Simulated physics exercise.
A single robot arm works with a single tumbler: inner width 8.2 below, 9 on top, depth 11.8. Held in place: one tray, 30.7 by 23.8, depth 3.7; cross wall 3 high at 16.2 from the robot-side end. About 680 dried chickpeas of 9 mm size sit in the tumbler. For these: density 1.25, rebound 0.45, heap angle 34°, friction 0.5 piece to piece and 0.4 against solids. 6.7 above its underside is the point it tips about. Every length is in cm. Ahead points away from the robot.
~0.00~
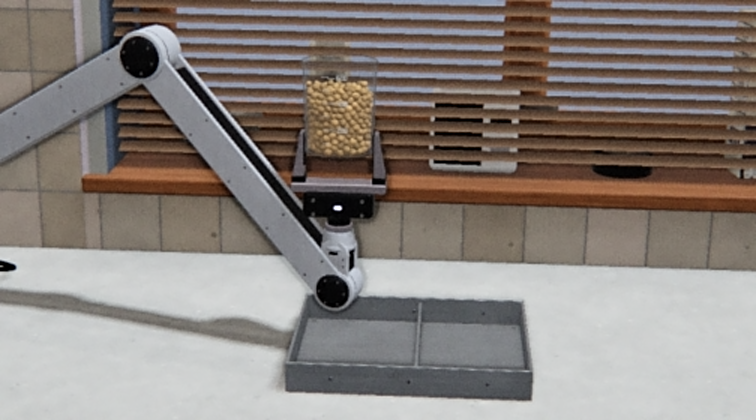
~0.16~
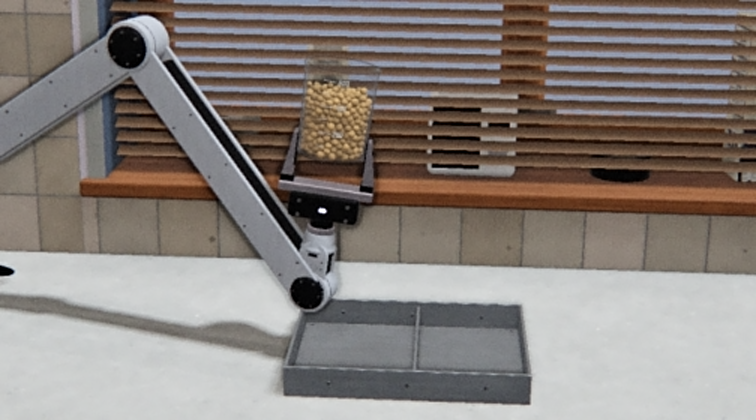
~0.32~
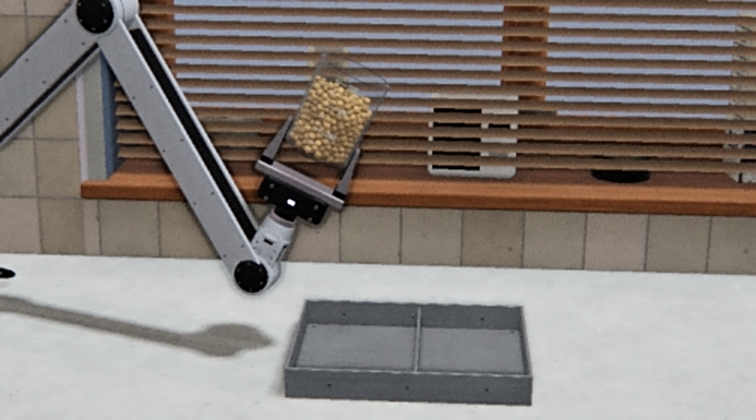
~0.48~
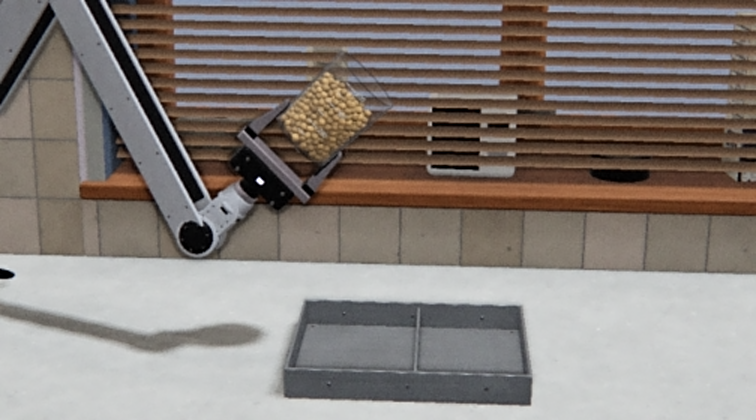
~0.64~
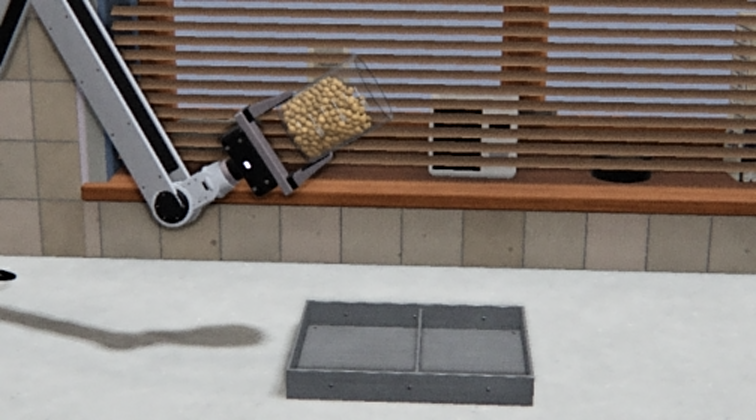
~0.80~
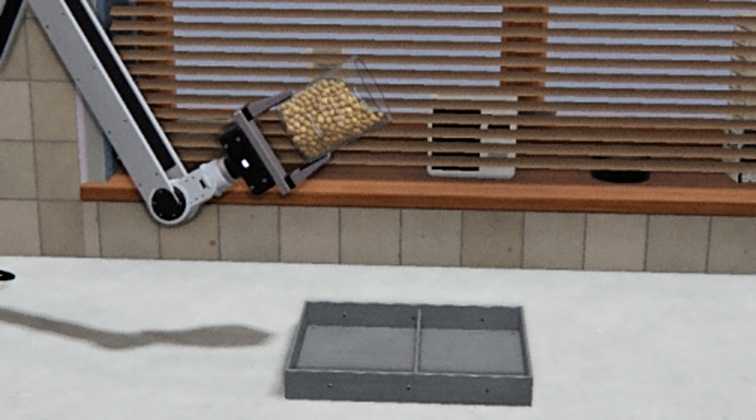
A clear tumbler of dried chickpeas leaned steadily over to the right as a robot arm's gripper tilted it above a gray divided tray, then barely moved, with the chickpeas still inside.
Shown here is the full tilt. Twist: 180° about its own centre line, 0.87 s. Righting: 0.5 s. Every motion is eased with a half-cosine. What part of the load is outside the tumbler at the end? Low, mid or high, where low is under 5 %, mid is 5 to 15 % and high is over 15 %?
Low.
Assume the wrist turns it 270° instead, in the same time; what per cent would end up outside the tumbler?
Estimate: Near 0 %.
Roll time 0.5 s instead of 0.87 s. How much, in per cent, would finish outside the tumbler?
It would come to around 0 percent.
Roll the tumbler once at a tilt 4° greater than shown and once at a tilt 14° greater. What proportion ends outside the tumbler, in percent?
The first try gives around 0 percent, the second around 10 percent.
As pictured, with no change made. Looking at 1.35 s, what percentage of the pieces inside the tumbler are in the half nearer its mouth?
35 %, about.
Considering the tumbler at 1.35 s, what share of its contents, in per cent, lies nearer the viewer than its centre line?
I'd put it at about 45 per cent.
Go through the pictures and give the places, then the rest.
In the first picture, the tumbler middle at (340, 107), upright; upper third of the load around (340, 98), from x 310 to 370, top at y 85; 676 in the tumbler.
In the second picture, the tumbler middle at (337, 111), tipped 7°; upper third of the load around (336, 102), from x 305 to 370, top at y 85.
In the third picture, the tumbler middle at (335, 112), tipped 26°; upper third of the load around (331, 103), from x 295 to 370, top at y 80.
In the fourth picture, the tumbler middle at (333, 111), tipped 46°; upper third of the load around (327, 101), from x 285 to 365, top at y 75.
In the fifth picture, the tumbler middle at (333, 111), tipped 58°; upper third of the load around (326, 100), from x 285 to 370, top at y 80.
In the sixth picture, the tumbler middle at (332, 111), tipped 59°; upper third of the load around (324, 102), from x 285 to 380, top at y 85; 676 in the tumbler.
After 1.35 s, tipped 59°, highest piece 39 above the table; 676 in the tumbler.
After 1.90 s, tipped 34°, highest piece 38 above the table; 675 in the tumbler, 1 in the far-side part.
After 2.37 s, upright, highest piece 40 above the table; 675 in the tumbler, 1 in the far-side part.
After 3.07 s, upright, highest piece 40 above the table; 675 in the tumbler, 1 in the far-side part.
In the end, 675 in the tumbler, 1 in the far-side part. That is 0 % outside the tumbler.
